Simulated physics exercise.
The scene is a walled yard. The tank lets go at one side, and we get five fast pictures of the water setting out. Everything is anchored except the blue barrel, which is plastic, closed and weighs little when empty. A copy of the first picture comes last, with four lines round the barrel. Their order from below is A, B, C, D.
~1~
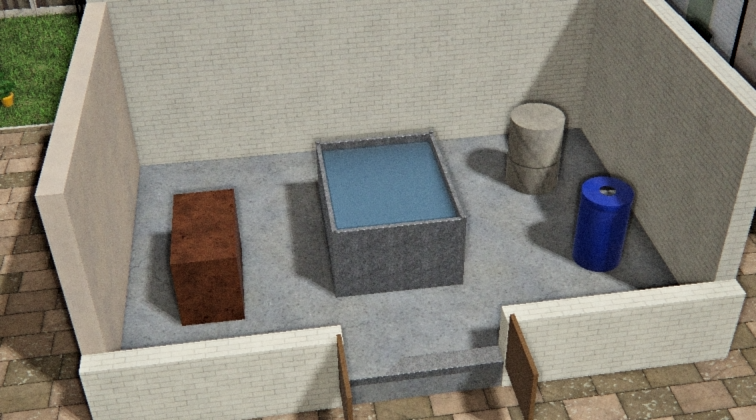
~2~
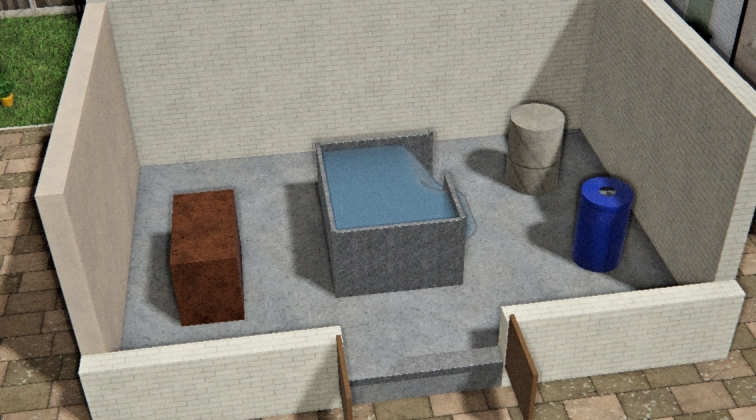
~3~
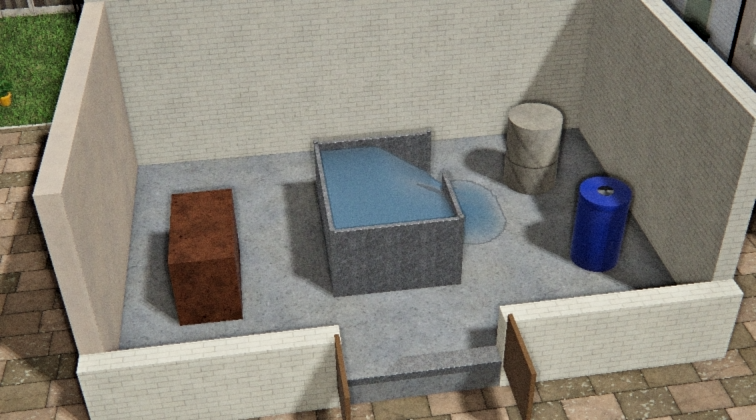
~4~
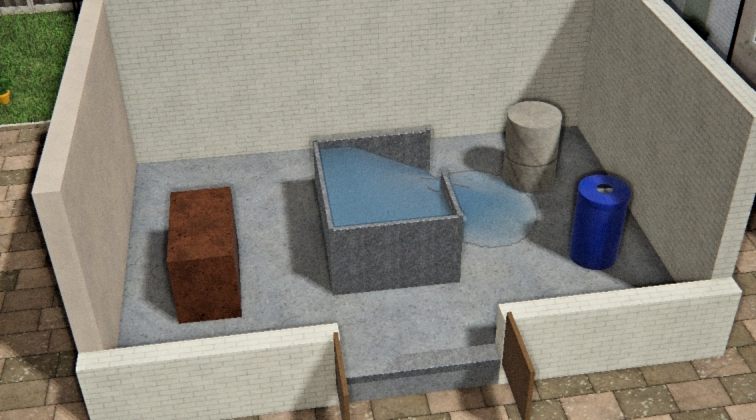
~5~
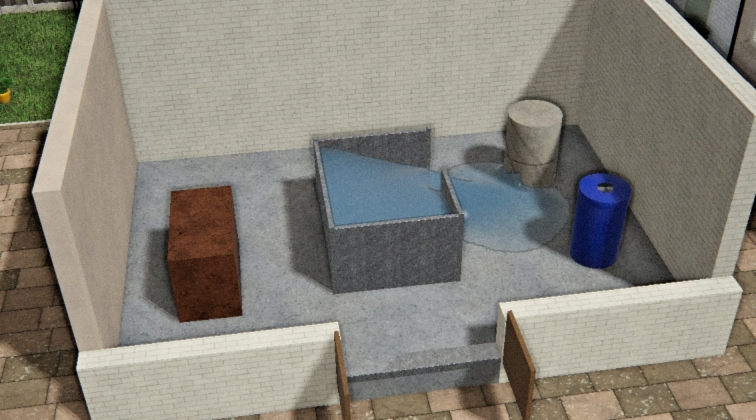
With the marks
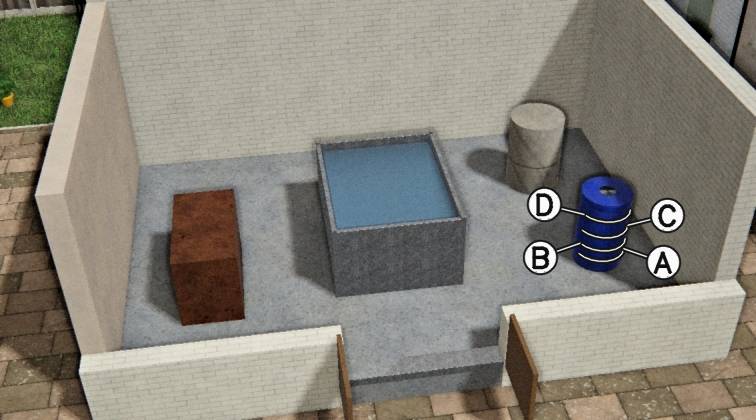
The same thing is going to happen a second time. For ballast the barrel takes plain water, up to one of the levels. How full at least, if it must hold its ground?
I would pick level B.
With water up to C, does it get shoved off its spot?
No, that is safe.
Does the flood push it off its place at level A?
Yes, that goes wrong.
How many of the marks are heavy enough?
Three.
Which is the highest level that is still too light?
It is A.
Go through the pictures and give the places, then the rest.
The first frame shows lid of the blue barrel at (607, 191); tank full, its middle at (386, 184); open gate at (422, 319).
In the second frame, water covers 2 % of the ground, mostly out of sight from here.
In the third frame, 4 % of the ground under water, its edge towards the barrel at (501, 222).
In the fourth frame, 7 % of the ground under water, its edge towards the barrel at (524, 226).
The fifth frame shows lid of the blue barrel at (604, 188); 10 % of the ground under water, its edge towards the barrel at (552, 229).
In white, A at (606, 261); B at (608, 250); C at (610, 237); D at (613, 222); from the bottom up A, B, C, D.
If A is chosen, it is pushed about twice its own width away.
If B is chosen, it does not move.
If C is chosen, it does not move.
If D is chosen, it does not move.
